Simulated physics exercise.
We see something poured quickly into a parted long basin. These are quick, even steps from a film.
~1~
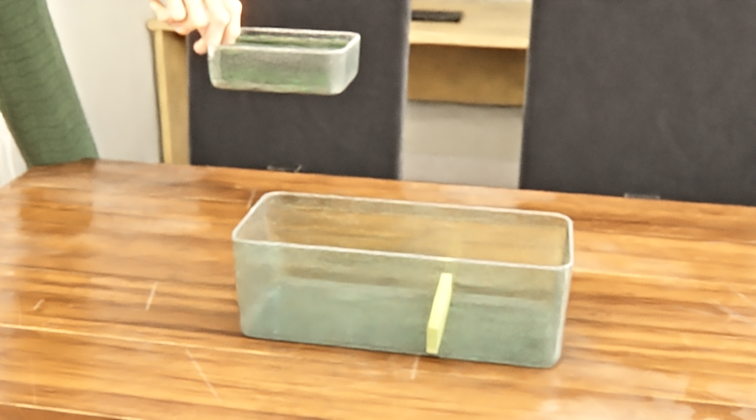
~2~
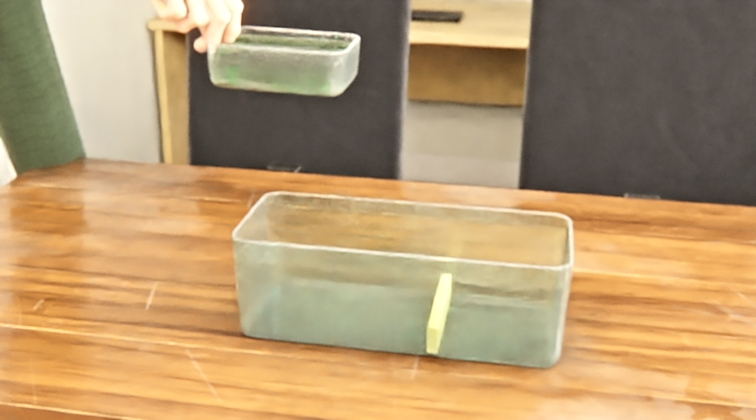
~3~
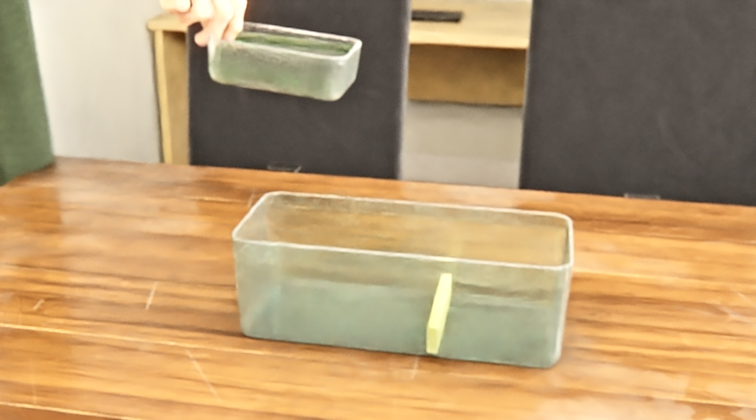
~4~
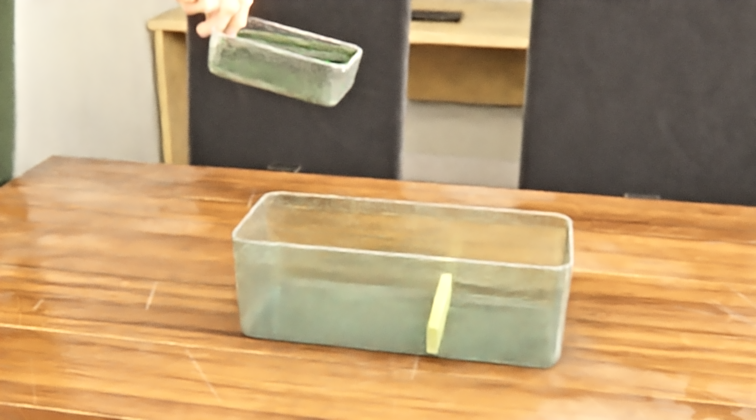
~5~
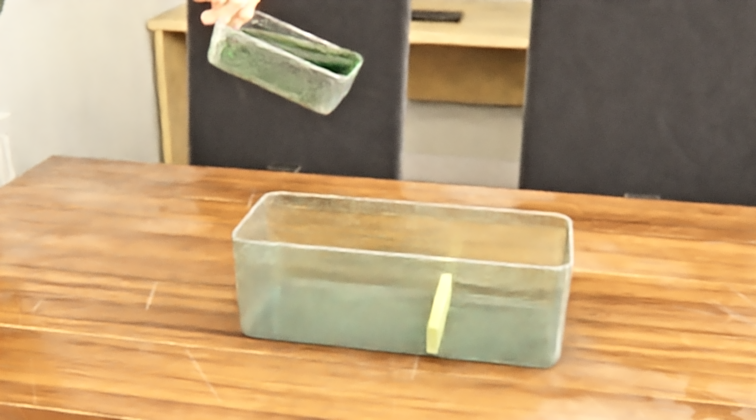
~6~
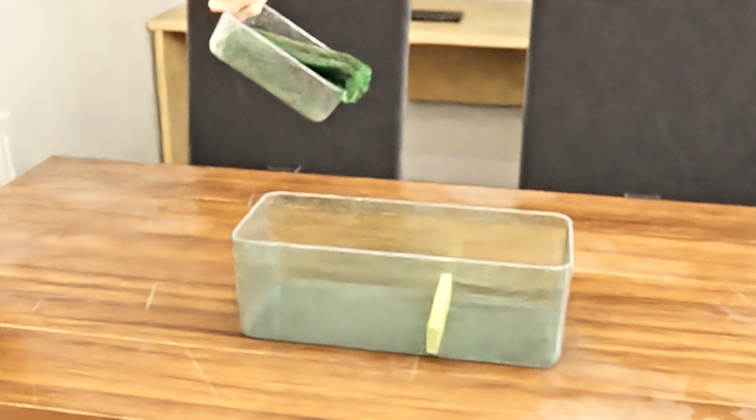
Above a divided clear basin on a wooden table, a hand tilts a small container of green liquid rightward.
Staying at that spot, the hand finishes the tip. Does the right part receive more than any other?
No, the left part does.
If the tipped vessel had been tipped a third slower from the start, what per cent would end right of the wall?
Something like 15 percent.
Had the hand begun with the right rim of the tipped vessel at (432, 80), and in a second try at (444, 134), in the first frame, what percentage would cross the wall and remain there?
You'd see around 70 per cent, and then around 80 per cent.
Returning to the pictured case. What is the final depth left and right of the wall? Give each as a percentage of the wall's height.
40 per cent for the left part, 10 for the right.
A moment on, the tilt is 93° and 4 per cent is still to pour, 46 is left of the wall and 1 right of it.
Next, the tilt is 105° and 0 per cent is still to pour, 87 is left of the wall and 7 right of it.
Then the tilt is 105° and 0 per cent is still to pour, 82 is left of the wall and 11 right of it.
Later the tilt is 105° and 0 per cent is still to pour, 83 is left of the wall and 11 right of it.
At rest 83 per cent lies left of the wall, 11 right of it and 6 outside.
